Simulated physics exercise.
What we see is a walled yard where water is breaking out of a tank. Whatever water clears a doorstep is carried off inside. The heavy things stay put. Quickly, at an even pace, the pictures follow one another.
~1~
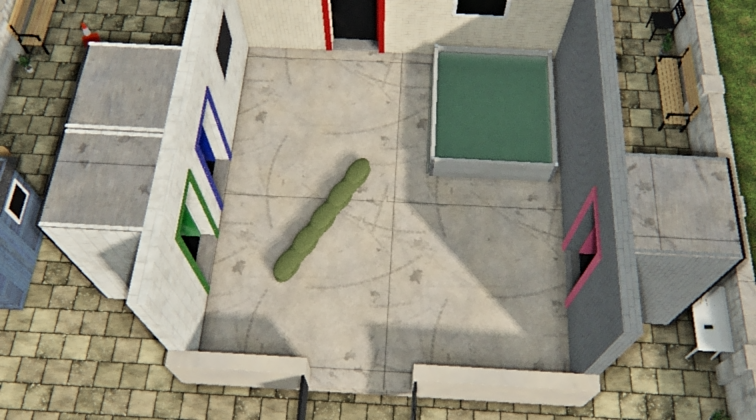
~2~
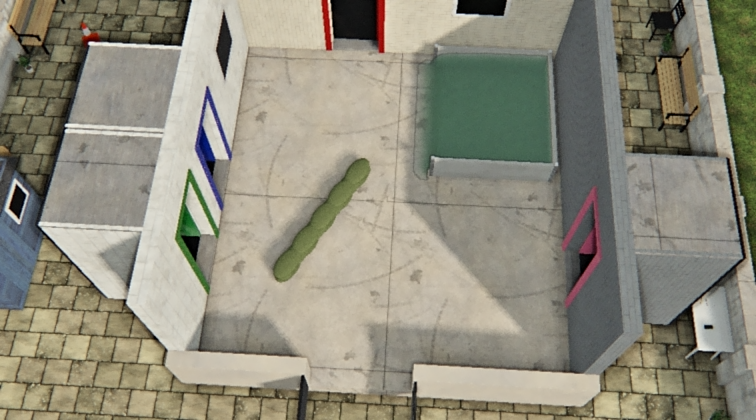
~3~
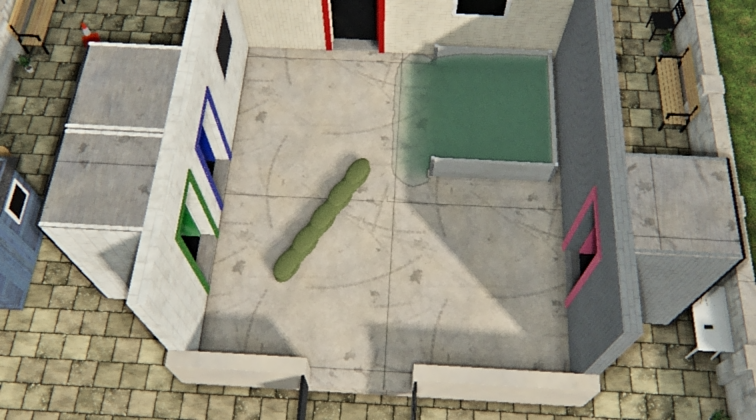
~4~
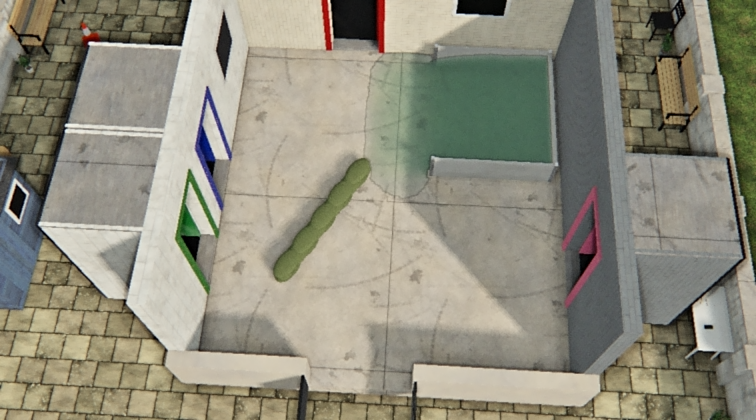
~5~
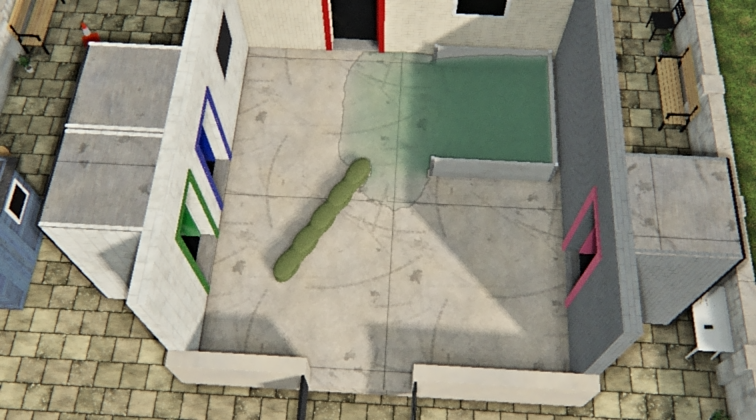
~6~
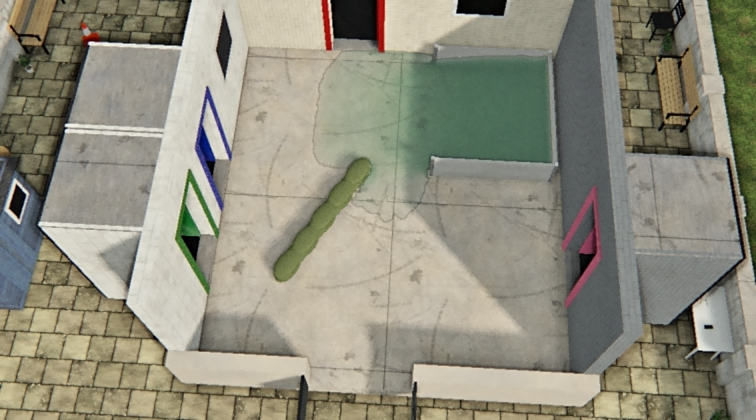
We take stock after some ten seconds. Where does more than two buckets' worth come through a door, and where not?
My prediction: Pink door: Not beyond two buckets, green door: Not beyond two buckets, blue door: Beyond two buckets, red door: Beyond two buckets.
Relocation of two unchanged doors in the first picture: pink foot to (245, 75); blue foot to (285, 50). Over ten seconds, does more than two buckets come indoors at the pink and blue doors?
Pink door: Crosses the line; blue door: Crosses the line.
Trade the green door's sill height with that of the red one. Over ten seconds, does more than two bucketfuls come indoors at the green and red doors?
As I read it, the green door tops the limit, while the red door misses the mark.
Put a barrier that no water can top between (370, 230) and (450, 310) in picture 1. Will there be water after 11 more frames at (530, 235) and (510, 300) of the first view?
As listed: Not flooded, not flooded.
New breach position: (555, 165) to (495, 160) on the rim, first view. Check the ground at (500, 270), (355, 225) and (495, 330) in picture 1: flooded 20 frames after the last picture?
In the order you gave them, I get drenched, still bare, drenched.
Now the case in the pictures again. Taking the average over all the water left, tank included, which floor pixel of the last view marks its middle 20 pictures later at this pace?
I'd say near (339, 136).
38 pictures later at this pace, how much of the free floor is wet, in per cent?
I'd estimate some 65 per cent.
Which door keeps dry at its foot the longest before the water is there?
It's the door marked pink.
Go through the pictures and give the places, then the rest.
In the first picture, the open tank at (493, 106) is whole and still.
In the second picture, water pours out at (435, 112) and has run to (422, 176).
In the third picture, the front is at (415, 58), out from the gap at (435, 113).
In the fourth picture, the front is at (390, 54), out from the gap at (435, 114).
In the fifth picture, water pours out at (435, 114) and has run to (364, 188).
In the sixth picture, the front is at (329, 72), out from the gap at (435, 114).
A moment on, water covers 35 % of the floor; the pink door not reached, the green door not reached, the blue door not reached, the red door wet at the sill, nothing in.
Next, water covers 40 % of the floor; the pink door not reached, the green door not reached, the blue door under two buckets in, the red door under two buckets in.
Then, water covers 60 % of the floor; the pink door not reached, the green door wet at the sill, nothing in, the blue door over two buckets in, the red door over two buckets in.
Later, water covers 65 % of the floor; the pink door not reached, the green door wet at the sill, nothing in, the blue door far over two buckets in, the red door over two buckets in.
In the end, water covers 90 % of the floor; the pink door under two buckets in, the green door wet at the sill, nothing in, the blue door far over two buckets in, the red door over two buckets in.
